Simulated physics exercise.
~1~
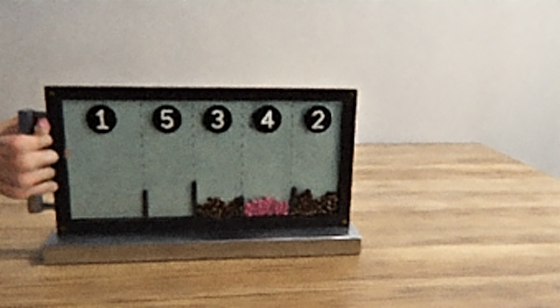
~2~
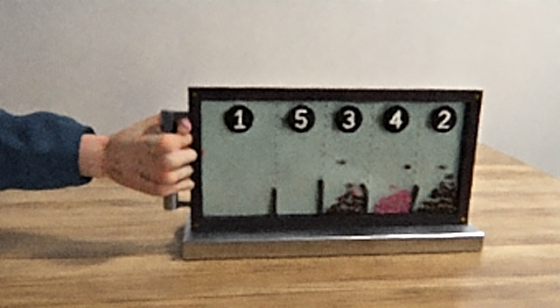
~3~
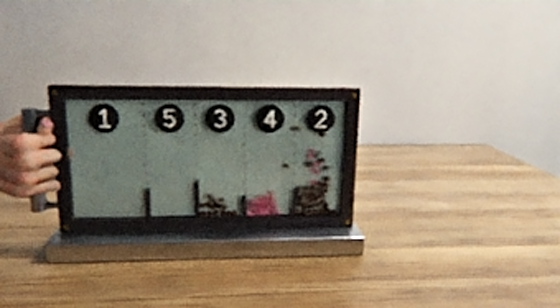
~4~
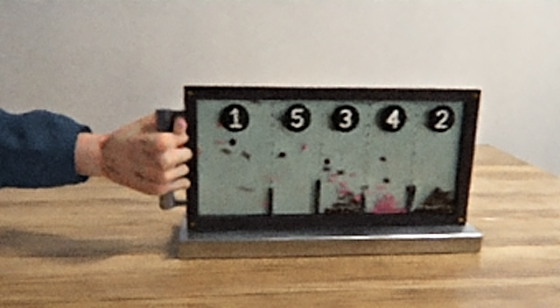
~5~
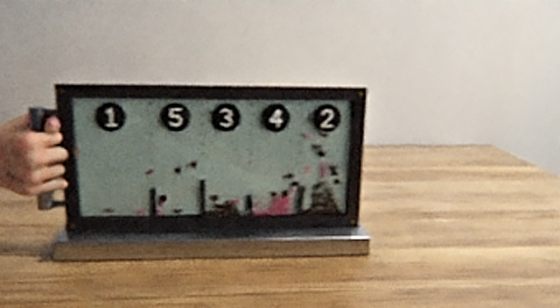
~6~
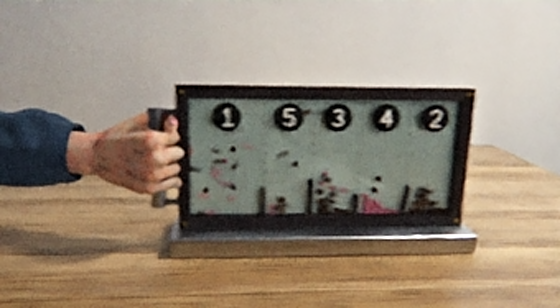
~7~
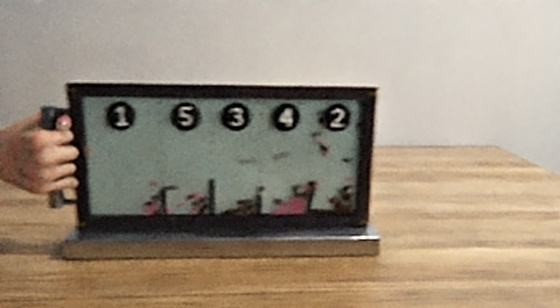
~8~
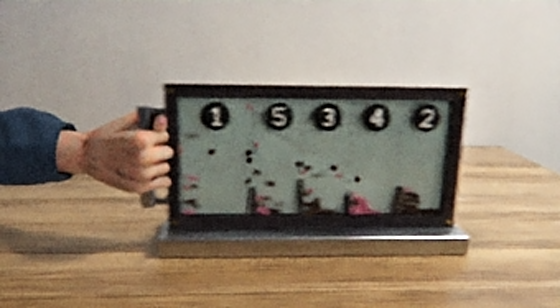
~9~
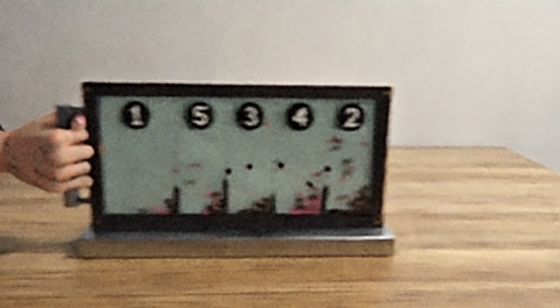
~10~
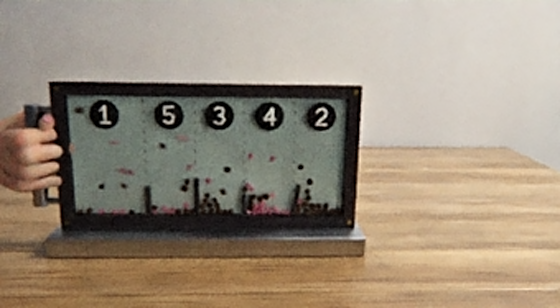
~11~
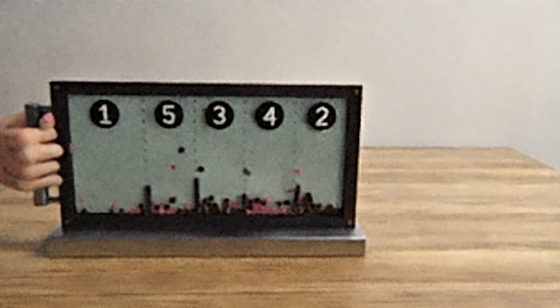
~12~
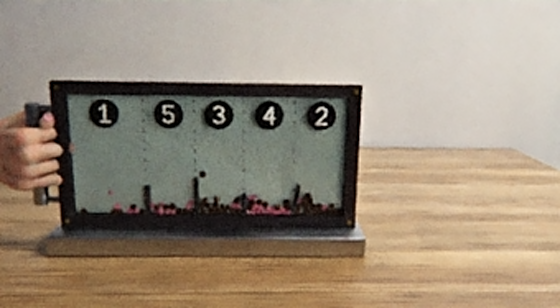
At first, a hand grips the left side of an upright clear-fronted case on a wooden table, with dark beads and smaller pink ones heaped beneath the three right-hand numbered strips. The hand pushes the case right and pulls it back left, again and again. The beads hop up and scatter, some flying over the low dividers into the strips on the left. With further strokes, dark and pink pieces mix across the whole width. Finally the case stops where it began, and the beads drop and settle in a low, uneven layer along the bottom, reaching every strip.
